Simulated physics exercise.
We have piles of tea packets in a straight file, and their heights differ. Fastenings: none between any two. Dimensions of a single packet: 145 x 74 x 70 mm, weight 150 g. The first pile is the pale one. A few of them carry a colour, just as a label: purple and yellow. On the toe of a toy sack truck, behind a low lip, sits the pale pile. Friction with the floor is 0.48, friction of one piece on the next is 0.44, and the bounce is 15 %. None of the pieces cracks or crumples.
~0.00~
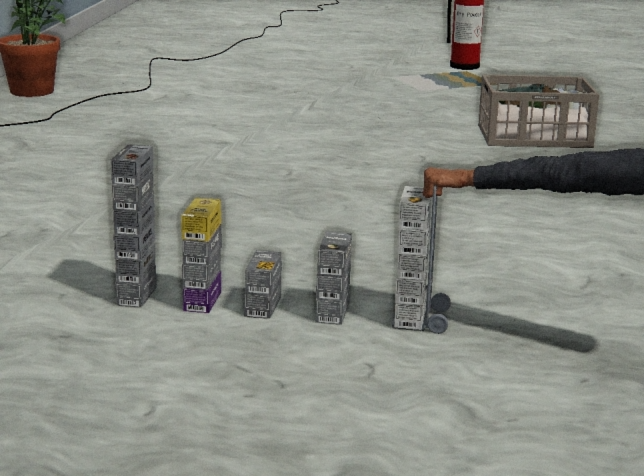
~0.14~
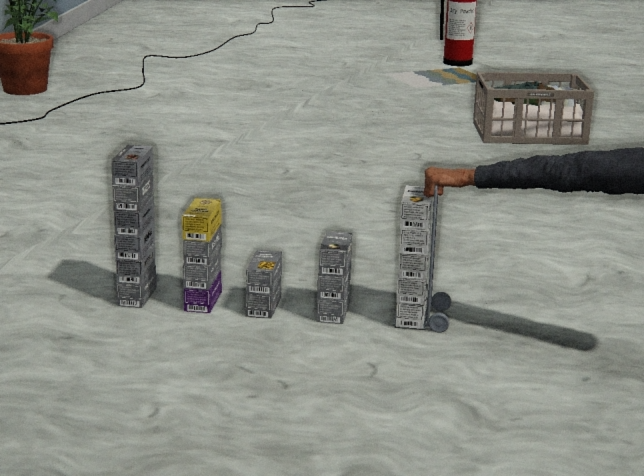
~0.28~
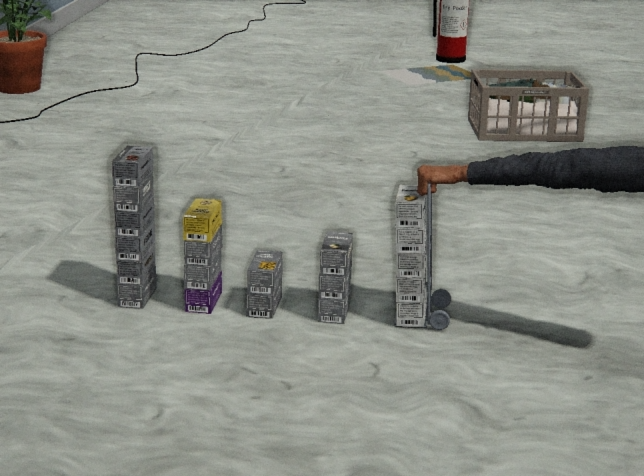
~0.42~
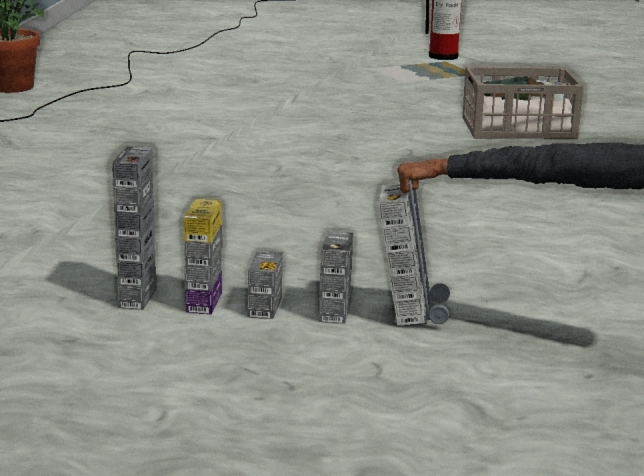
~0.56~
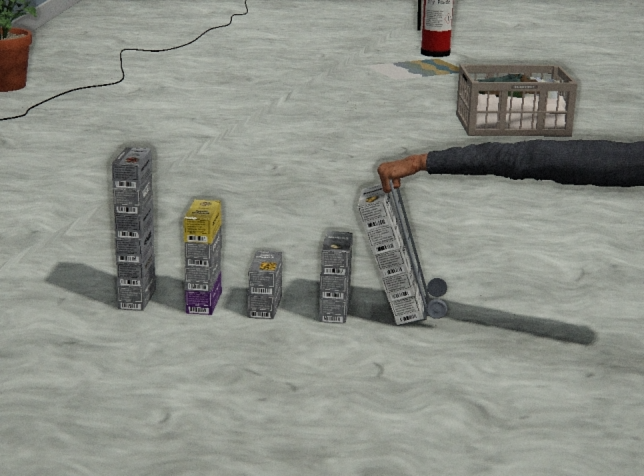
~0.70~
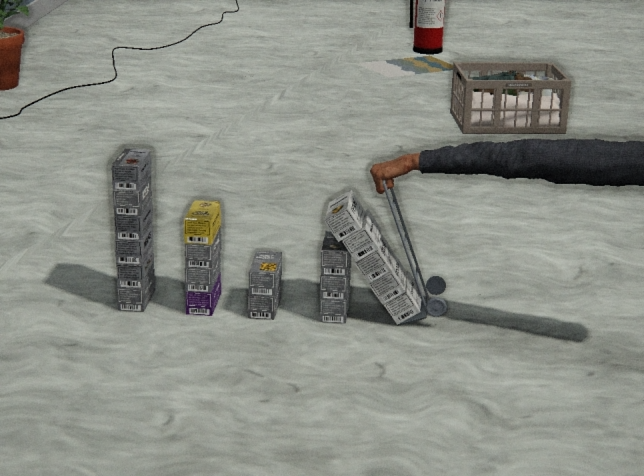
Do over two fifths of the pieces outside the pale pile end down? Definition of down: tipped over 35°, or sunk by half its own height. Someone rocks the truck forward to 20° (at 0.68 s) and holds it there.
No.
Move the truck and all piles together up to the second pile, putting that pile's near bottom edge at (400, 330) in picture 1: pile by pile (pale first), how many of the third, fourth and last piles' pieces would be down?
Down per pile: Third 0, fourth 0, last 0.
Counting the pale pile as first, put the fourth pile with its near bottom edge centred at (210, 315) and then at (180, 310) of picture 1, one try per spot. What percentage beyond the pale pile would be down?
Try 1: Around 20 %; try 2: Around 30 %.
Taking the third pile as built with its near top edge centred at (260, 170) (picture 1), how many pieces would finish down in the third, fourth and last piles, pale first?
Third 6, fourth 4, last 6.
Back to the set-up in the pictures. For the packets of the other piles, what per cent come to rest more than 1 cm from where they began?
Shifted: 40 per cent.
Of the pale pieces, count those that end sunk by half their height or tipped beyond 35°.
The answer is 5 pale pieces.
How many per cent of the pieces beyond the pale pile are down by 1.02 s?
By then 0 %.
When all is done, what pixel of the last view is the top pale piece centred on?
Roughly at (229, 251).
After 0.82 s, 5 of the pale pile down; none of the 15 other packets down, 3 disturbed.
After 1.22 s, 5 of the pale pile down; 2 of the 15 other packets down.
At rest (1.8 s), 5 of the pale pile down; 3 of the 15 other packets down; yellow packet shifted 6 mm; purple packet unmoved. That is 20 per cent. As the last picture would show them, middles, yellow packet near (200, 222), purple packet near (204, 293).
